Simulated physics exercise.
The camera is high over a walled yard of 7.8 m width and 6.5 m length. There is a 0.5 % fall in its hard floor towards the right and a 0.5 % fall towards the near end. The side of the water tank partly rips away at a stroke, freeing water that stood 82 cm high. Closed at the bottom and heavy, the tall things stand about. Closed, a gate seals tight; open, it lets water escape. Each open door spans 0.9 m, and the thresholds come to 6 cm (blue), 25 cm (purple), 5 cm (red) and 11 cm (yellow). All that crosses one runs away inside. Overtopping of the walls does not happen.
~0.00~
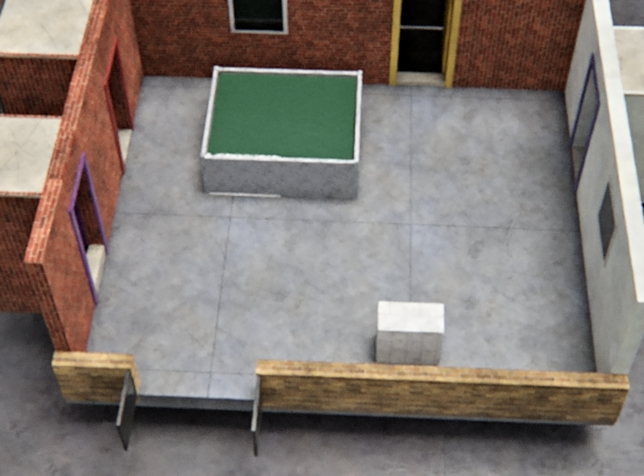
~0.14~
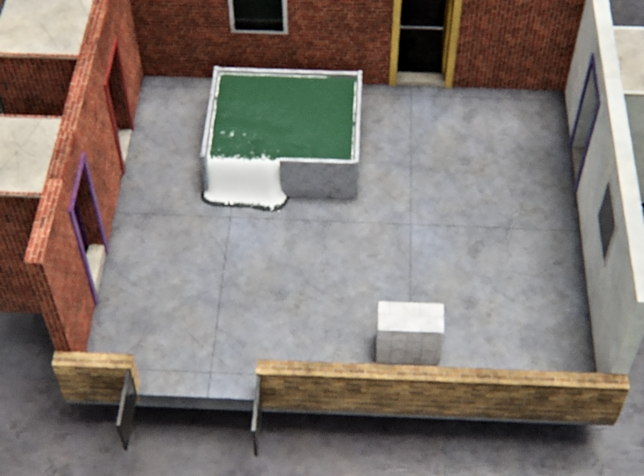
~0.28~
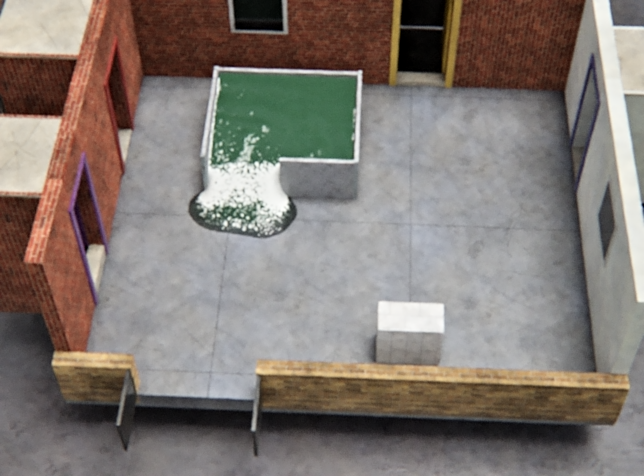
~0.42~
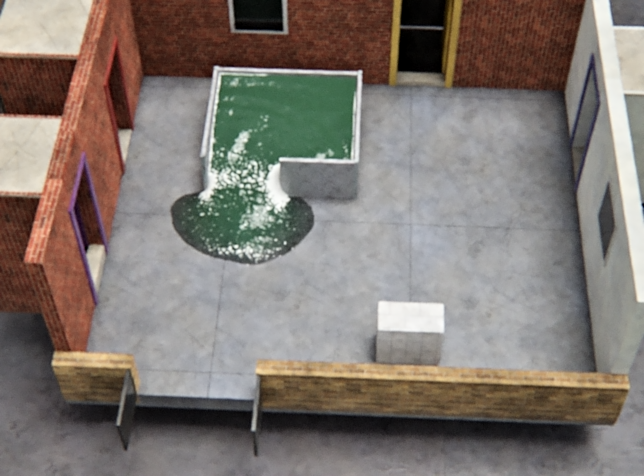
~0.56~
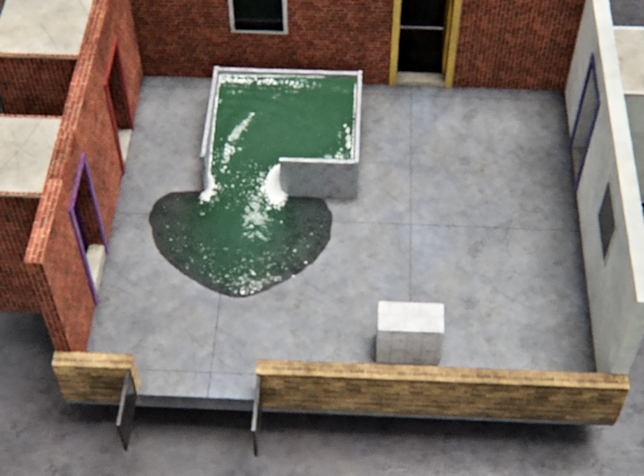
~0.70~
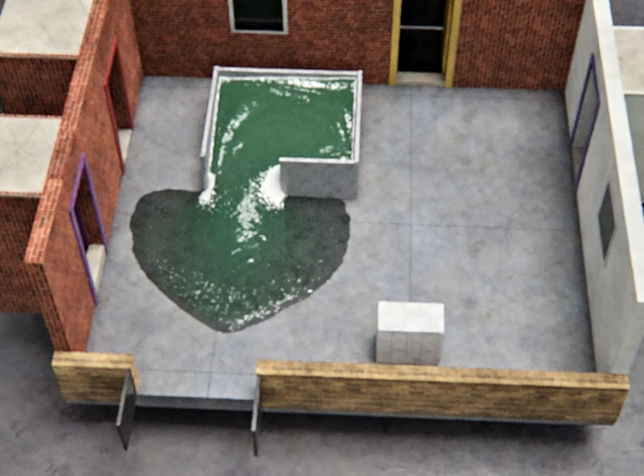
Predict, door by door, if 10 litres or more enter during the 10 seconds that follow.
In the end the blue door remains shy of the limit; the purple door remains shy of the limit; the red door remains shy of the limit; the yellow door remains shy of the limit.
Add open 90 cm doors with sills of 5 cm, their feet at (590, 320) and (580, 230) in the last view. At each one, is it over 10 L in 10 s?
Exceeded, within it.
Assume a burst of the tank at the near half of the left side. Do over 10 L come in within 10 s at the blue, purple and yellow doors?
Log - blue: Threshold not reached, purple: Threshold not reached, yellow: Threshold not reached.
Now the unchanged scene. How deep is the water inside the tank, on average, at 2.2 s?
44 cm.
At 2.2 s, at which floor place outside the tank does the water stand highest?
About (81, 377).
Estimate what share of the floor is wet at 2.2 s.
Roughly 35 percent.
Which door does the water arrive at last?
Lab note: Last arrival at the yellow door.
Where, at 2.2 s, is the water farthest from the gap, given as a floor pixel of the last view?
Near (467, 394).
After 1.4 s water covers 35 % of the floor and is deepest (46 cm) near (236, 198); blue door not reached, purple door 14 cm at the sill, 0 L in, red door not reached, yellow door not reached.
After 2.2 s water covers 35 % of the floor and is deepest (49 cm) near (81, 377); blue door not reached, purple door 21 cm at the sill, 0 L in, red door not reached, yellow door not reached.
After 3.5 s water covers 45 % of the floor and is deepest (28 cm) near (117, 379); blue door not reached, purple door 15 cm at the sill, 0 L in, red door 1 cm at the sill, 0 L in, yellow door not reached.
After 6.0 s water covers 60 % of the floor and is deepest (16 cm) near (261, 385); blue door 1 cm at the sill, 0 L in, purple door 11 cm at the sill, 0 L in, red door 2 cm at the sill, 0 L in, yellow door not reached.
After 10.0 s water covers 85 % of the floor and is deepest (10 cm) near (588, 400); blue door 5 cm at the sill, 0 L in, purple door 7 cm at the sill, 0 L in, red door 2 cm at the sill, 0 L in, yellow door 2 cm at the sill, 0 L in.
